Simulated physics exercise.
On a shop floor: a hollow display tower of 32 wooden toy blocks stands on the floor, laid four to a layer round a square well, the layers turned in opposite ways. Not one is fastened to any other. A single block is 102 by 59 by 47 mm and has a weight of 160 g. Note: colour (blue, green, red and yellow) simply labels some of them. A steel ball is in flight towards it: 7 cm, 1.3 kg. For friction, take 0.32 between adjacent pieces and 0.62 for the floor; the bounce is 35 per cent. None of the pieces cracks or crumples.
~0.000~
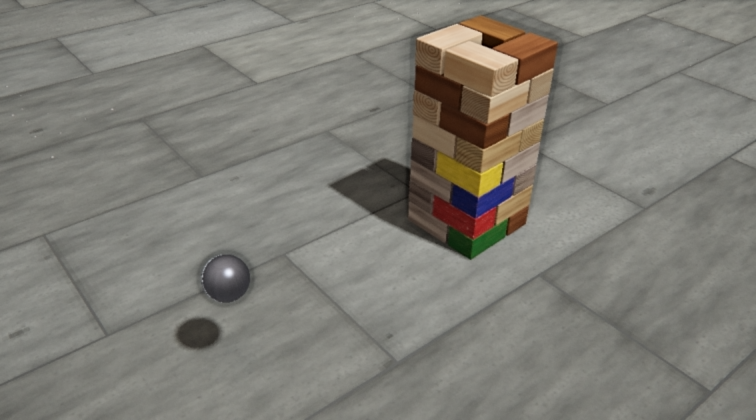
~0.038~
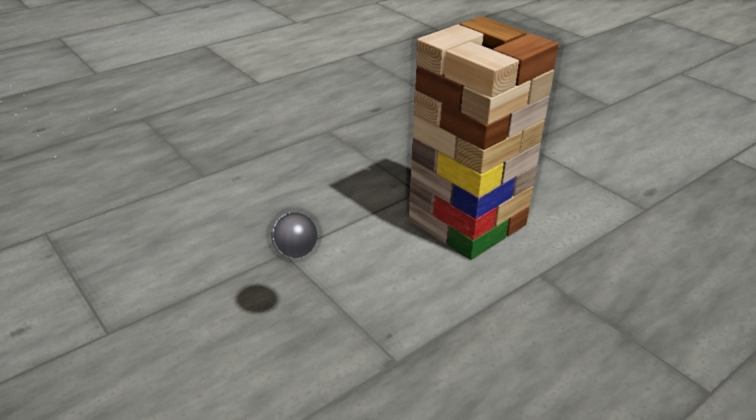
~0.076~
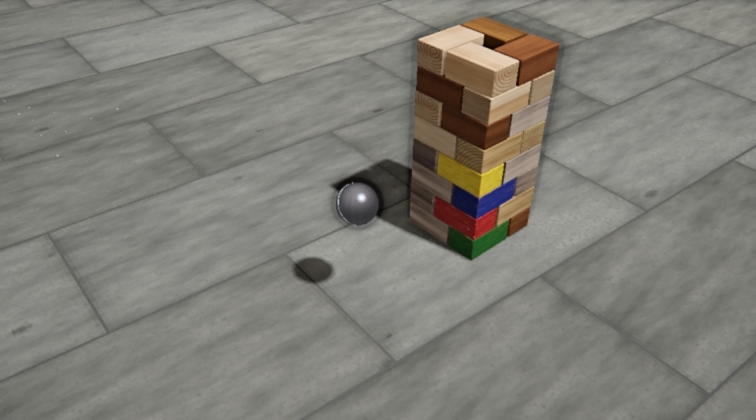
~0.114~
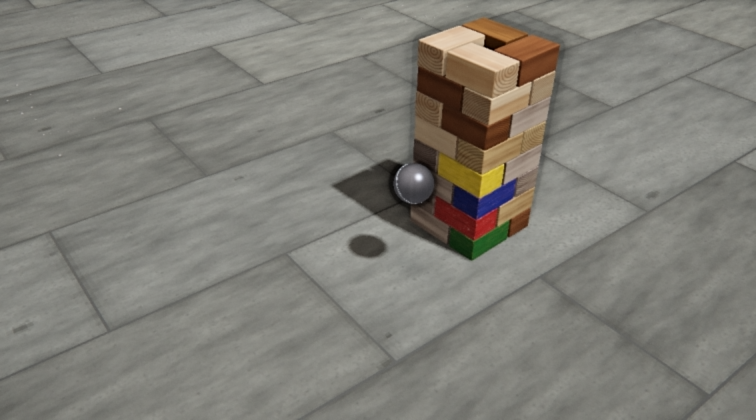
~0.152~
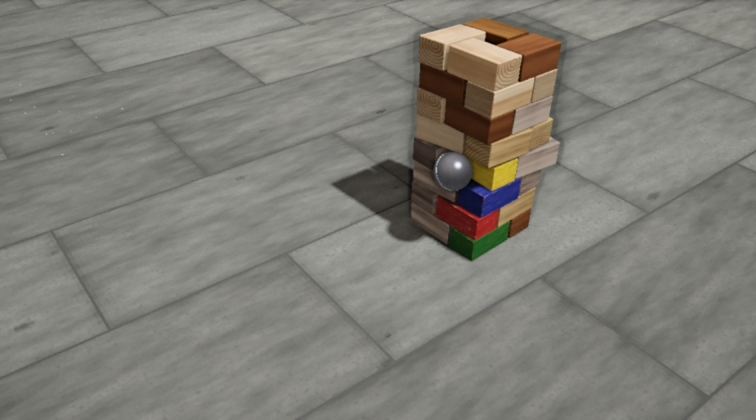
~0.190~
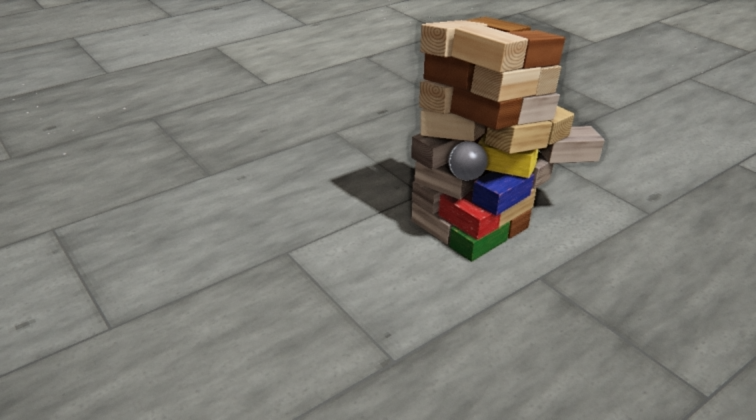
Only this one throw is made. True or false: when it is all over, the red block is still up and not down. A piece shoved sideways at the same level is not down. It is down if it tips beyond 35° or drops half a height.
True.
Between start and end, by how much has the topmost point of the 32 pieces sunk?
Roughly 14 centimetres lower at the end.
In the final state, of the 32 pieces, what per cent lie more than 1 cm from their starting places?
80 percent of them have shifted.
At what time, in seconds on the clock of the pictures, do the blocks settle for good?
It all settles by about 2.0 s.
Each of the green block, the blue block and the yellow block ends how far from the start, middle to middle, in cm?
The green one ends 0 cm from where it began, the blue one 28 cm, and the yellow one 42 cm.
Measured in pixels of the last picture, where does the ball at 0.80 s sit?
Roughly at pixel (525, 175).
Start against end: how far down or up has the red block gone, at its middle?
Its middle ends around 0 cm lower.
After 0.42 s, ball still moving; 7 of the 32 blocks down; red block 10 mm from its place; yellow block 35° from how it stood.
After 0.80 s, ball still moving; 20 of the 32 blocks down; red block 11 mm from its place; yellow block upside down.
In the end (2.1 s), ball rolling away; 20 of the 32 blocks down; red block 10 mm from its place; yellow block upside down; blue block on its side. From the last view, middles, red block near (470, 212), yellow block near (619, 181).
